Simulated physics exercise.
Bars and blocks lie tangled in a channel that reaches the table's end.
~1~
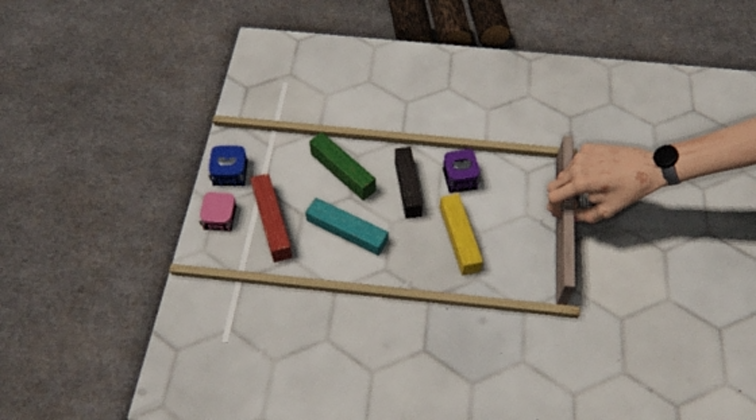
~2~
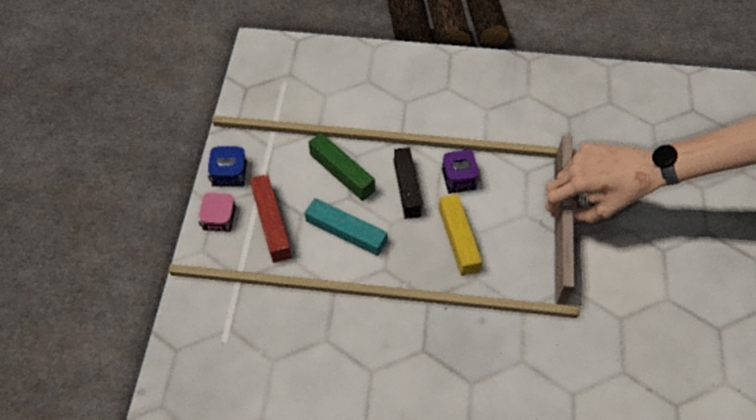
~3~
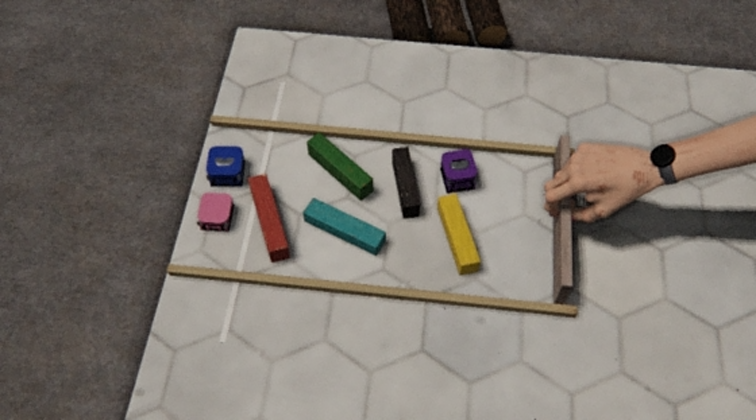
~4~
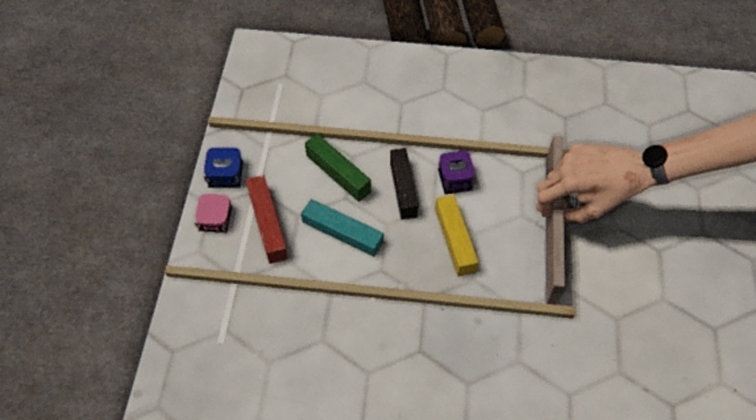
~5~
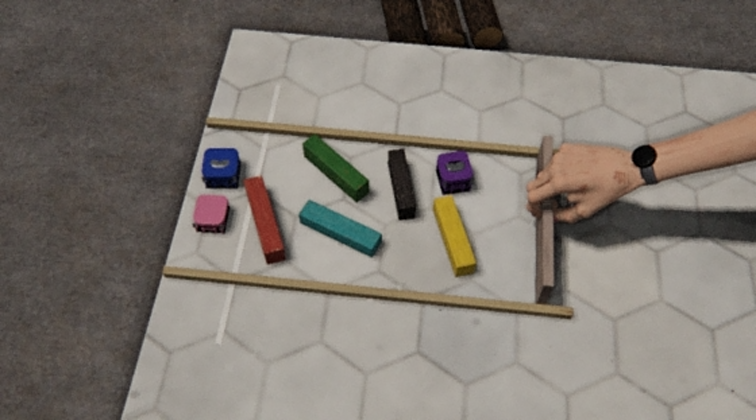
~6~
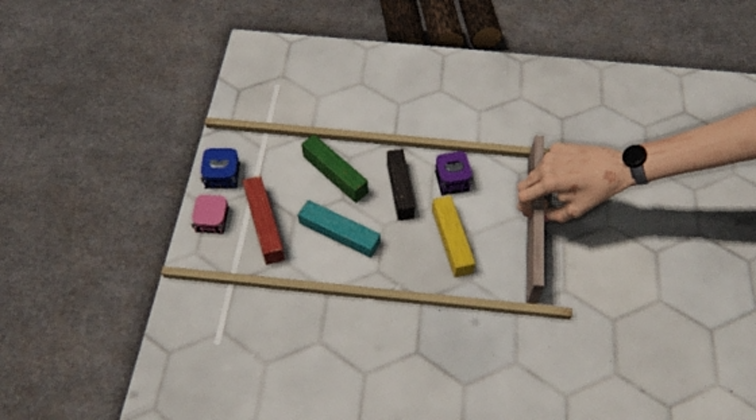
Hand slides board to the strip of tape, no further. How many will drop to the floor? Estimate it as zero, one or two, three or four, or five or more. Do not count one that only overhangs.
What drops is a single piece or a pair.
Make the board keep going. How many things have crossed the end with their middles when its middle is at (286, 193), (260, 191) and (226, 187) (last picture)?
0, 2 and 5.
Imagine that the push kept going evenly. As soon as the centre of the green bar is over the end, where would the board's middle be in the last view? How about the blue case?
Middle: Roughly (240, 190); roughly (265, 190).
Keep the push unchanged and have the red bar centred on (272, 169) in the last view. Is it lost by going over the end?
Red bar: Gone.
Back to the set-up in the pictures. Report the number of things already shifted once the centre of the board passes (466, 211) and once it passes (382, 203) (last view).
By the first moment it's 2, by the second it's 5.
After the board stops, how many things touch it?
It touches 2.
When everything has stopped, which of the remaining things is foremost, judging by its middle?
The one out in front is the red bar.
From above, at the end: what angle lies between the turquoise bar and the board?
Close to 35°.
Soon after, none off yet; blue case at rest near (221, 169); pink case at rest near (211, 215); red bar at rest near (263, 219).
After that, none off yet; blue case at rest near (221, 169); pink case at rest near (211, 215); red bar moving near (254, 222).
In the end, the number that fall off is one or two; gone, pink case and blue case.
